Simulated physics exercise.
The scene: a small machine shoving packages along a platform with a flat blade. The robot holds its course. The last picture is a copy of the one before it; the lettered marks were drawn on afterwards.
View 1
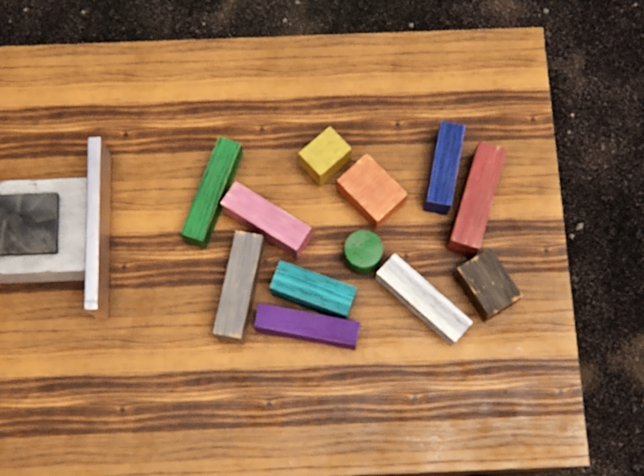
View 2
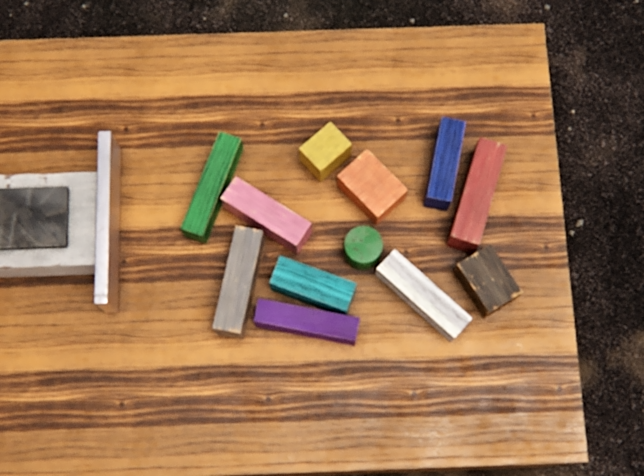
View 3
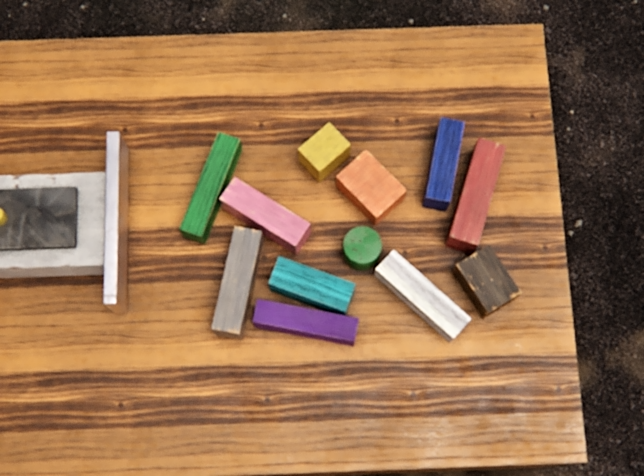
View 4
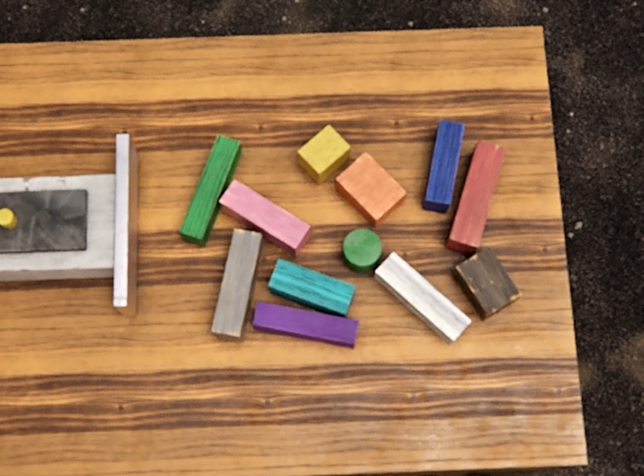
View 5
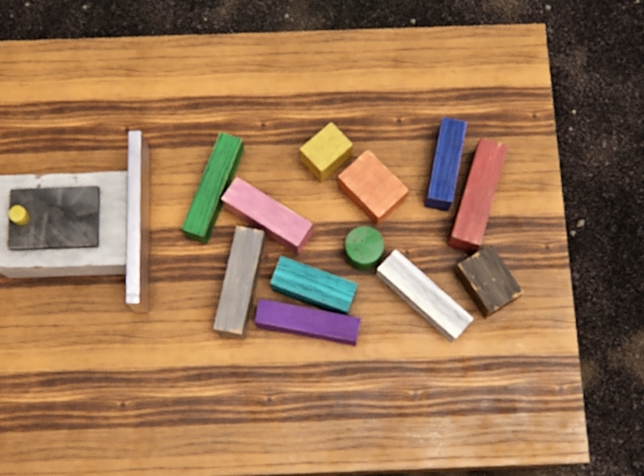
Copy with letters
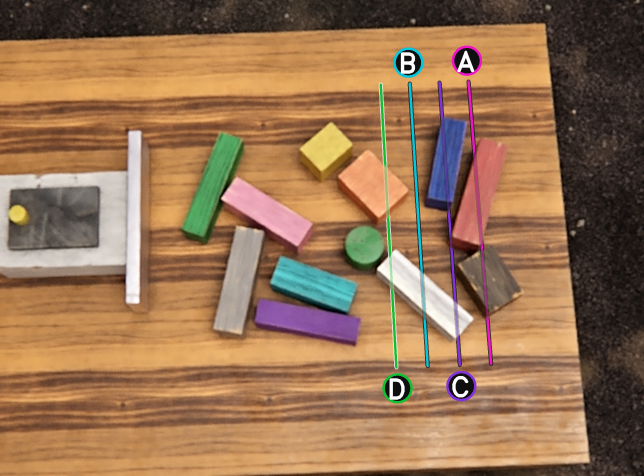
Flat-bladed machine sliding slowly right along a striped wooden platform toward scattered colourful blocks, which all stay still.
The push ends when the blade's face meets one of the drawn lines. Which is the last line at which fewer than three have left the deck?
No farther than C.
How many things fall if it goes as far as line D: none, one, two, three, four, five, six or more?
The count is none.
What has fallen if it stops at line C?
The red bar goes over.
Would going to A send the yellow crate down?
By then, no.
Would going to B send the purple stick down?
By then, no.
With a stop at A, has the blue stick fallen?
By then, yes.
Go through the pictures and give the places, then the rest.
The first frame shows green canister (363, 253); blue stick (444, 169); red bar (477, 200).
The second frame shows robot (30, 218); white stick (423, 296).
The third frame shows robot (39, 218); black crate (486, 282).
The fourth frame shows robot (49, 221); green stick (211, 190).
The fifth frame shows robot (61, 217); pink bar (268, 216); turquoise stick (314, 288); yellow crate (326, 153).
On the marked copy, A at (479, 217); B at (418, 220); C at (449, 219); D at (388, 221).
With C. Early on, robot (175, 214); purple stick (334, 329); turquoise stick (335, 289).
Further on, robot (290, 210); black crate (512, 281); red bar (501, 195).
At the end, robot (378, 207); red bar over the edge; black crate (572, 272); one fallen.
As for the rest, A drops three; B is within the limit but short; D is within the limit but short.
